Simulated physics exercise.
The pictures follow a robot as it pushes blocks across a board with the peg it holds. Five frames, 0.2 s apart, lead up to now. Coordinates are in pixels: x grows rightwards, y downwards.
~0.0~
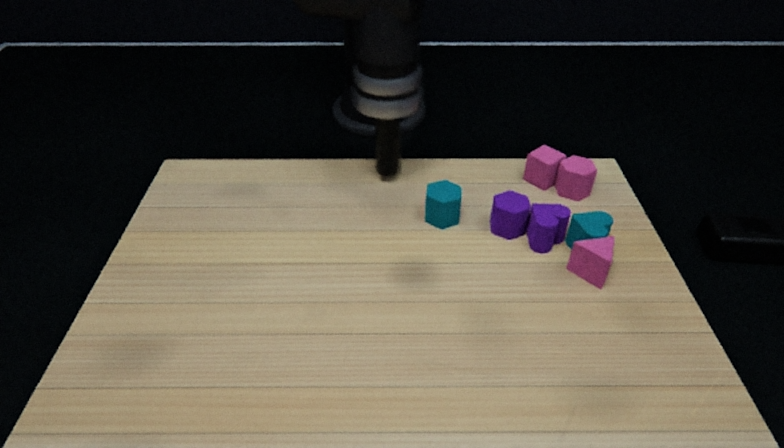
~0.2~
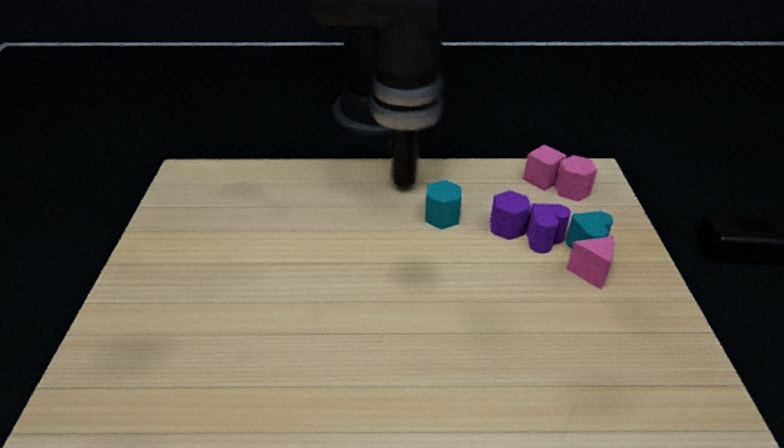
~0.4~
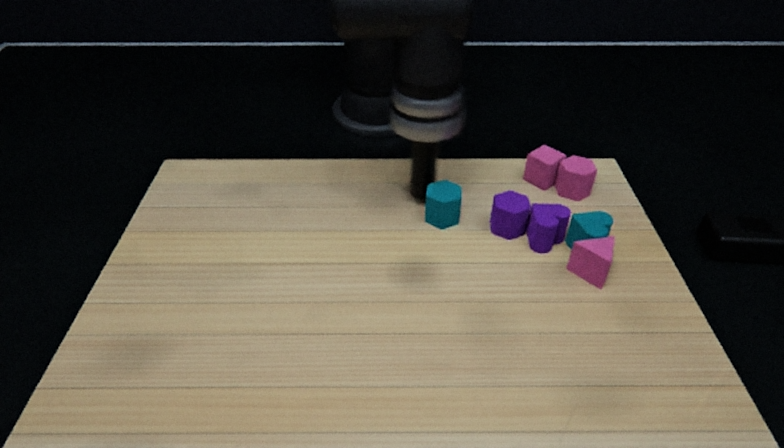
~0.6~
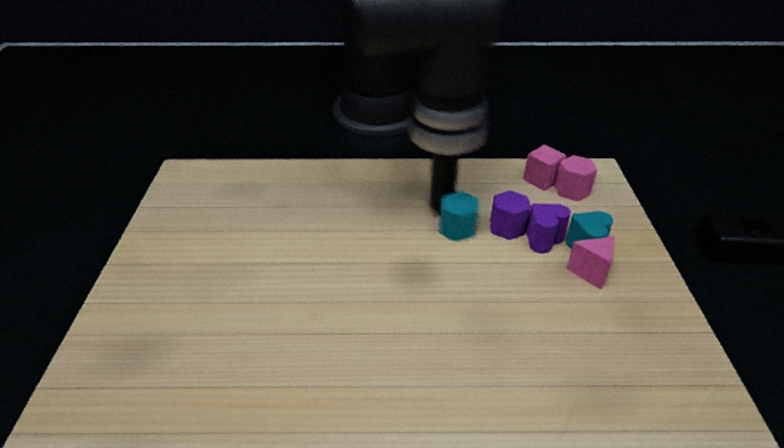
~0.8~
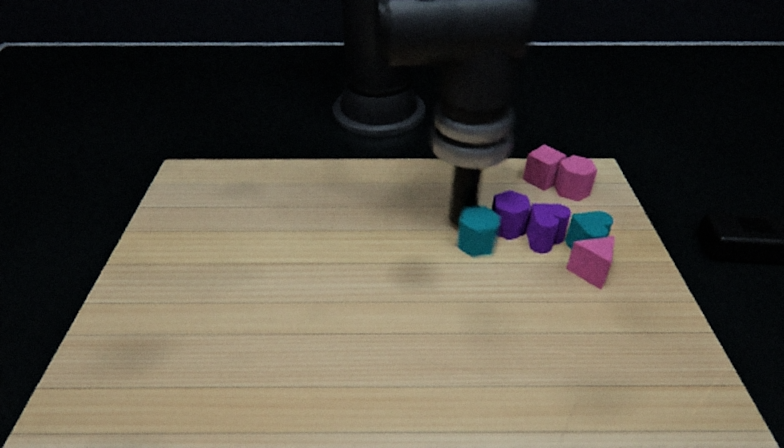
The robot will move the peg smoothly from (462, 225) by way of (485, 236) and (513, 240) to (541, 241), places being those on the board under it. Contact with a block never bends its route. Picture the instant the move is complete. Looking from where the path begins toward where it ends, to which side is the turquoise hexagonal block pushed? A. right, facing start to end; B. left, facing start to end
A.
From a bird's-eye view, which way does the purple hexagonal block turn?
Direction: Anticlockwise.
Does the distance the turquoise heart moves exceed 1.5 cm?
No - that is not the case.
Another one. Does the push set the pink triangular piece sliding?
No, that is not what happens.
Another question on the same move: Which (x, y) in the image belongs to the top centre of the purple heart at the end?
It ends at (574, 203).
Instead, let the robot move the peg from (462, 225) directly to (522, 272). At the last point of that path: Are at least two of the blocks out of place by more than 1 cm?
I believe not.
On the path given first. Halfway along, peg (501, 231); turquoise hexagonal block (496, 232), turned 20° clockwise; purple hexagonal block (524, 198), turned 35° anticlockwise; purple heart (557, 208), turned 25° clockwise; turquoise heart (599, 223).
At the end, peg (543, 233); turquoise hexagonal block (496, 232), turned 20° clockwise; purple hexagonal block (529, 194), turned 35° anticlockwise; purple heart (574, 203), turned 15° clockwise; turquoise heart (602, 223), turned 10° clockwise; pink triangular piece unmoved.
